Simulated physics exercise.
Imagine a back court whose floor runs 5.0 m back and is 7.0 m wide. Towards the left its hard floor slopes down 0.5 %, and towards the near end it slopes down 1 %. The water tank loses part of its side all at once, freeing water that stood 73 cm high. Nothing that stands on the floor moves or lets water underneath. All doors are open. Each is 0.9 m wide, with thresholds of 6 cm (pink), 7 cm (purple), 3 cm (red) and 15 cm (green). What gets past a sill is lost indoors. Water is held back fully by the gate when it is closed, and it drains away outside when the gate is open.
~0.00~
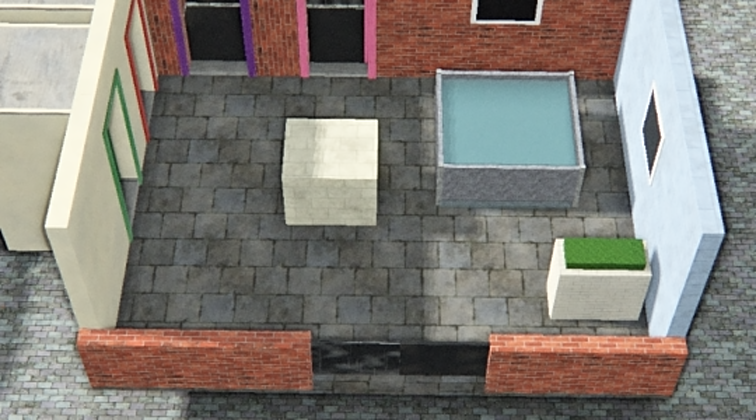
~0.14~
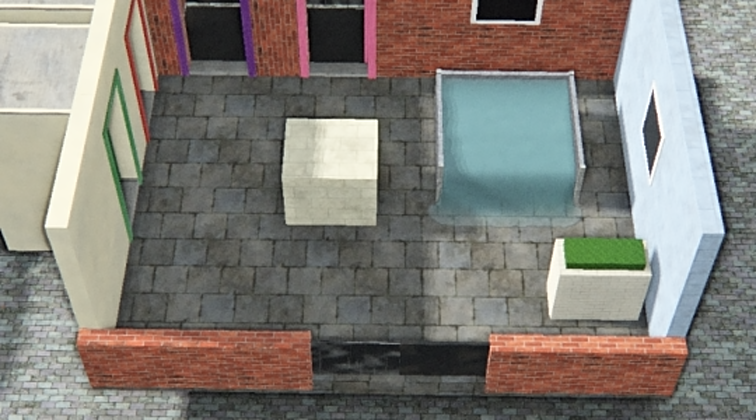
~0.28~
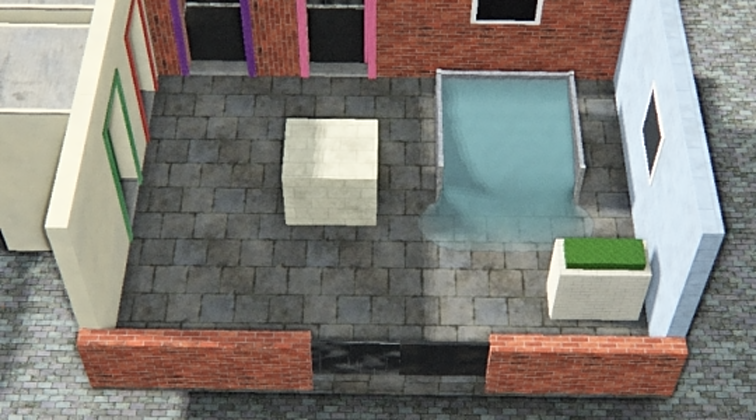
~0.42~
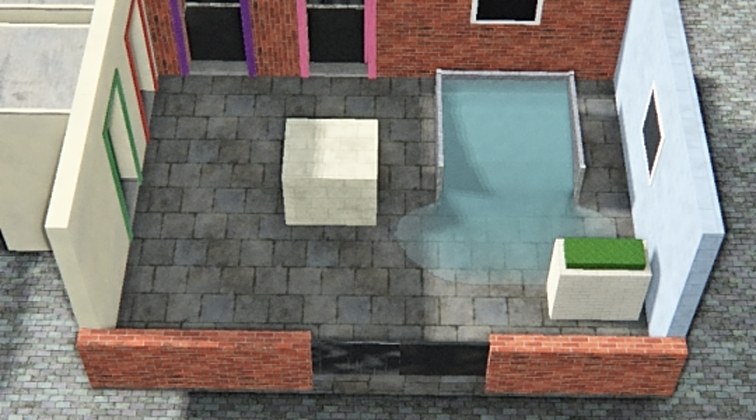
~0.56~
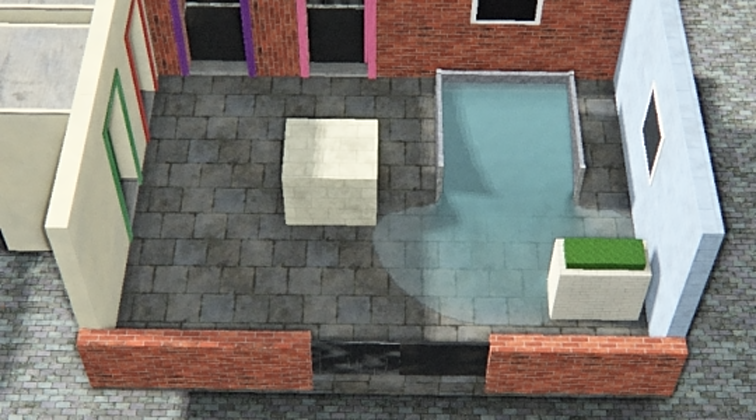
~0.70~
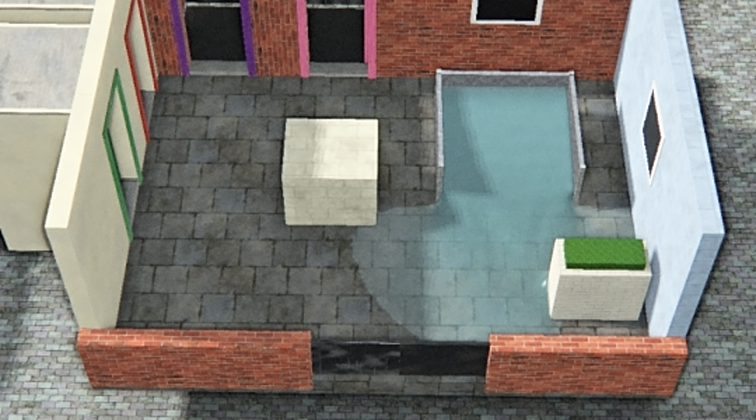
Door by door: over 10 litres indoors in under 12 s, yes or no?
Pink door: Yes, purple door: Yes, red door: Yes, green door: No.
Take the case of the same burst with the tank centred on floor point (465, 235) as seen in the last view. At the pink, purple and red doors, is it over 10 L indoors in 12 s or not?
Checking each door against the limit: Pink does not exceed it, purple tops it, red tops it.
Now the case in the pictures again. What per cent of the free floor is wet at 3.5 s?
Some 60 per cent of the floor is wet.
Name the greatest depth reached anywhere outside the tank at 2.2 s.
Up to some 40 cm.
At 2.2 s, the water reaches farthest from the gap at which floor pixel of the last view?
That's around (153, 361) in the last picture.
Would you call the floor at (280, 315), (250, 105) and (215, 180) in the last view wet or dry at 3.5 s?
Listed in turn: Swamped / spared so far / spared so far.
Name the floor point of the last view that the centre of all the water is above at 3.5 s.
Centre: Approx. (434, 272) px.
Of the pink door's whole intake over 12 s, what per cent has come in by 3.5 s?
Around 0 percent.
After 1.4 s water covers 35 % of the floor and is deepest (48 cm) near (505, 353); pink door not reached, purple door not reached, red door not reached, green door not reached.
After 2.2 s water covers 40 % of the floor and is deepest (40 cm) near (647, 367); pink door not reached, purple door not reached, red door not reached, green door not reached.
After 3.5 s water covers 60 % of the floor and is deepest (30 cm) near (111, 361); pink door not reached, purple door not reached, red door not reached, green door 10 cm at the sill, 0 L in.
After 7.0 s water covers 95 % of the floor and is deepest (18 cm) near (158, 83); pink door 10 cm at the sill, 4 L in, purple door 15 cm at the sill, 33 L in, red door 10 cm at the sill, 16 L in, green door 12 cm at the sill, 0 L in.
After 12.0 s water covers 95 % of the floor and is deepest (12 cm) near (364, 364); pink door 7 cm at the sill, 26 L in, purple door 8 cm at the sill, 90 L in, red door 9 cm at the sill, 137 L in, green door 9 cm at the sill, 0 L in.
